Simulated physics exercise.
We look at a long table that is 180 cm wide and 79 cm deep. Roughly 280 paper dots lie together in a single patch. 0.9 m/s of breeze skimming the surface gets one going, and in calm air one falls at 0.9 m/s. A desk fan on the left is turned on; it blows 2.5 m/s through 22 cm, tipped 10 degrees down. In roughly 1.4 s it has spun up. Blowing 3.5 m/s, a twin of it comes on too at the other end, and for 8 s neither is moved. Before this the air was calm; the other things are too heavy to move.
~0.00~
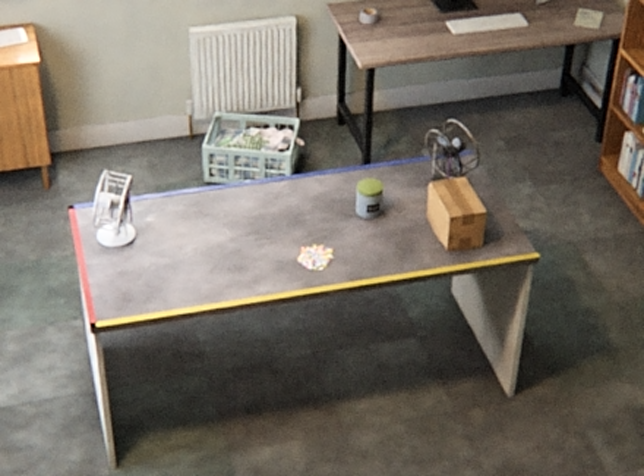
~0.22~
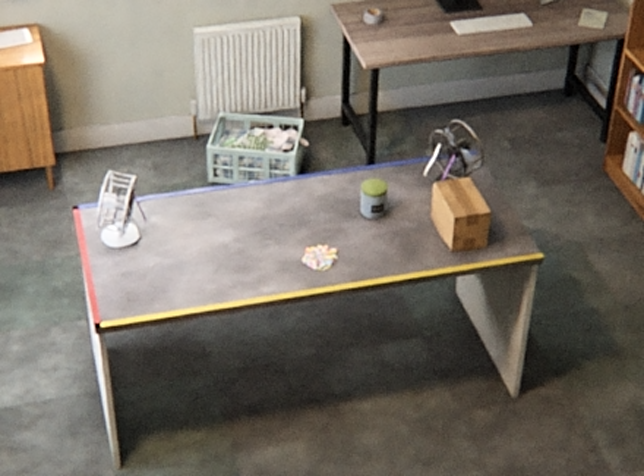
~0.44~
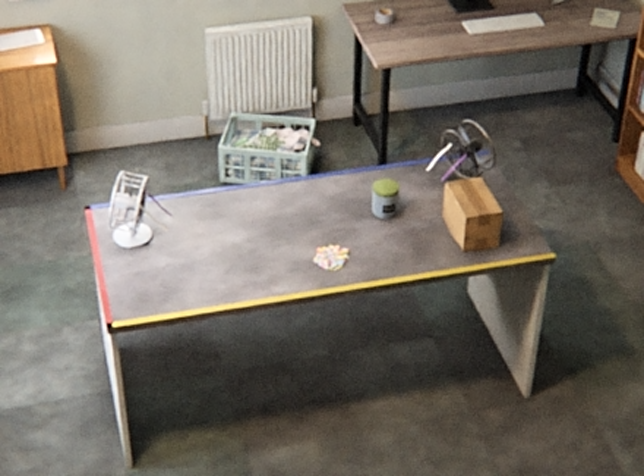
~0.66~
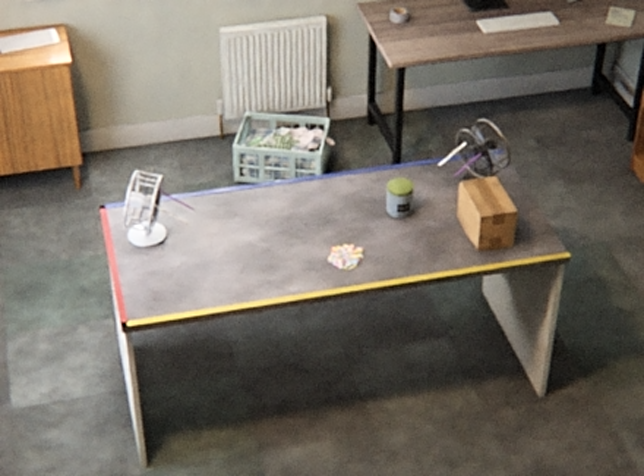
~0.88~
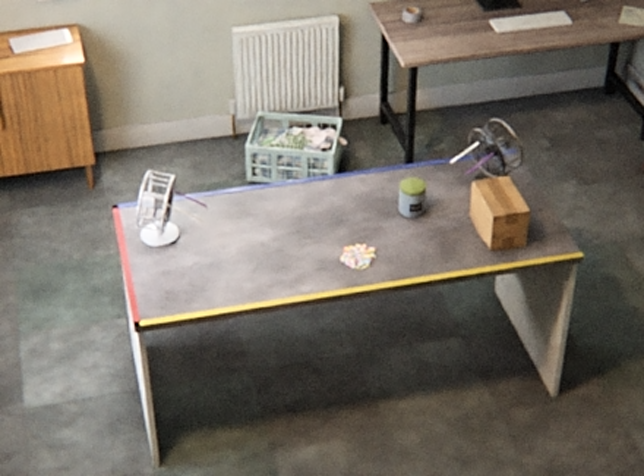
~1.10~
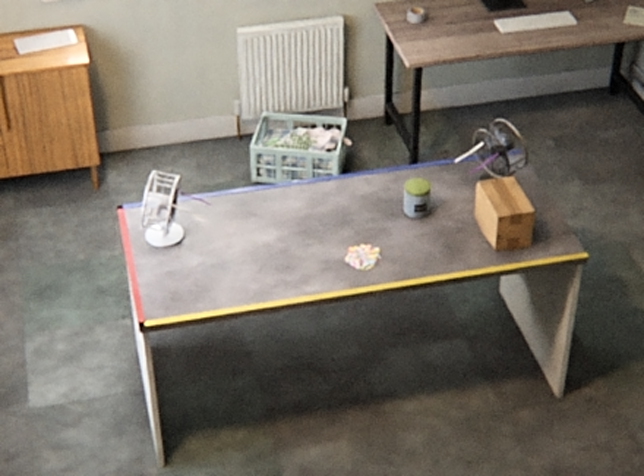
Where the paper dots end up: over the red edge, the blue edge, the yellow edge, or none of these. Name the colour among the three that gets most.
The yellow edge gets most.
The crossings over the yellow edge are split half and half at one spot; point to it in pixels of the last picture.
Near (399, 286).
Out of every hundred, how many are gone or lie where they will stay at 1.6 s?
I reckon around 0 per cent.
After 1.6 s, 12 % are over the yellow edge, 0 % over the red edge and 0 % over the blue edge; the middle of those left on the top is near (377, 264); 0 % are gone or lie where they will stay.
After 2.6 s, 100 % are over the yellow edge, 0 % over the red edge and 0 % over the blue edge; 100 % are gone or lie where they will stay.
After 4.4 s, 100 % are over the yellow edge, 0 % over the red edge and 0 % over the blue edge; 100 % are gone or lie where they will stay.
After 8.0 s, at the end, 100 % are over the yellow edge, 0 % over the red edge and 0 % over the blue edge.
